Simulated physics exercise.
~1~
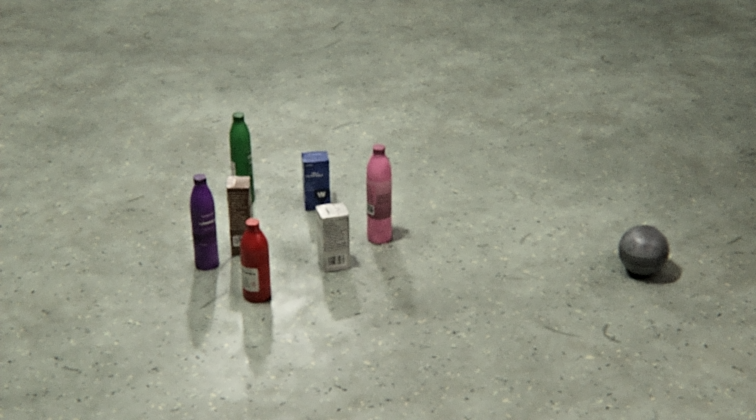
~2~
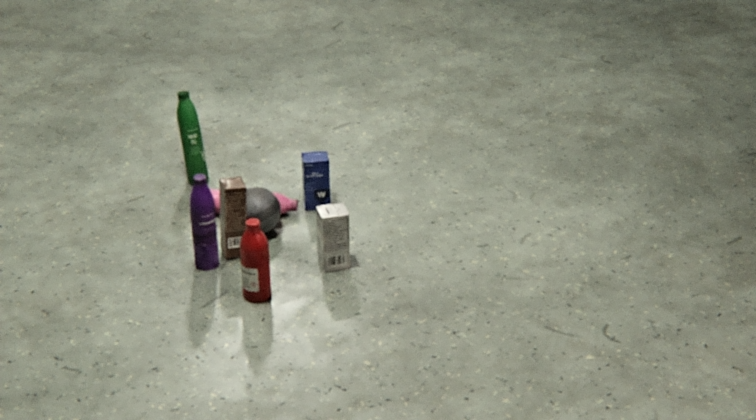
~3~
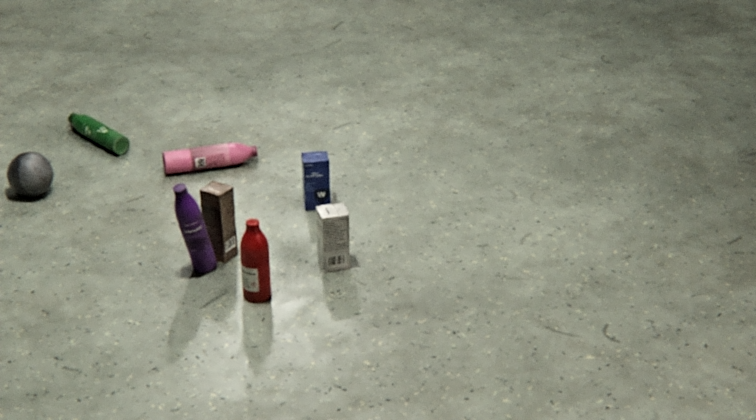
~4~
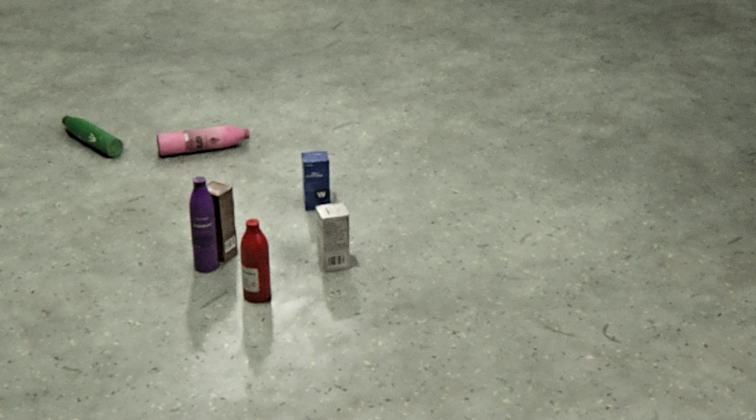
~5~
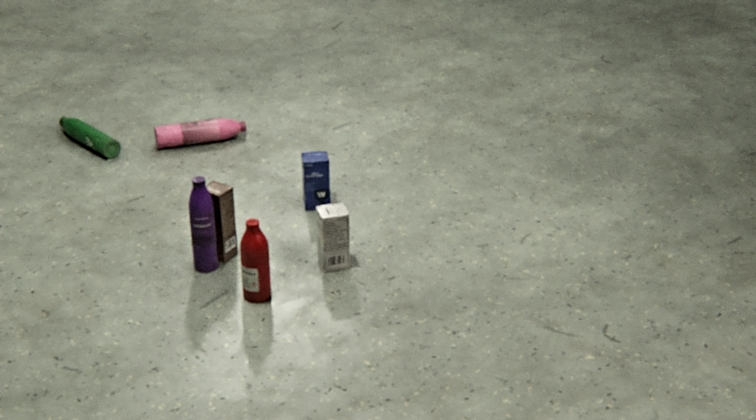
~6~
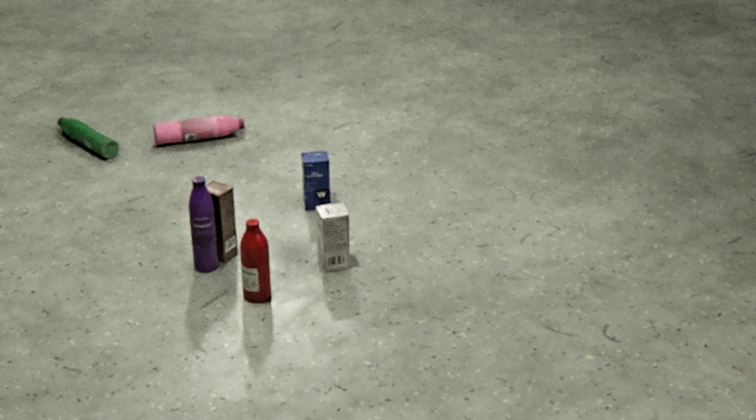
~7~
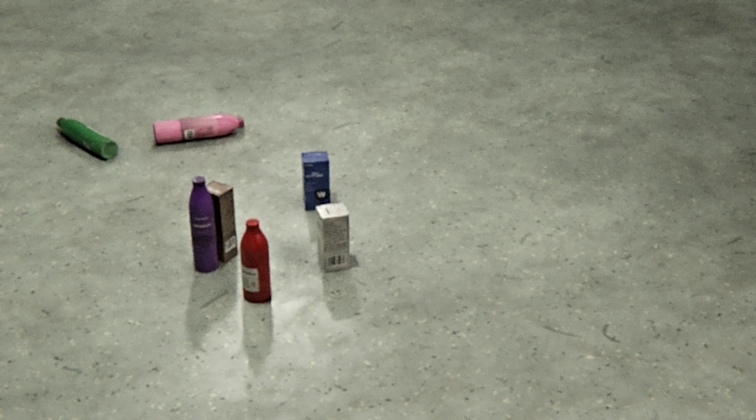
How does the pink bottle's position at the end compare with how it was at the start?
At the start the pink bottle was standing upright, but by the end it was lying on its side on the floor, farther to the left.
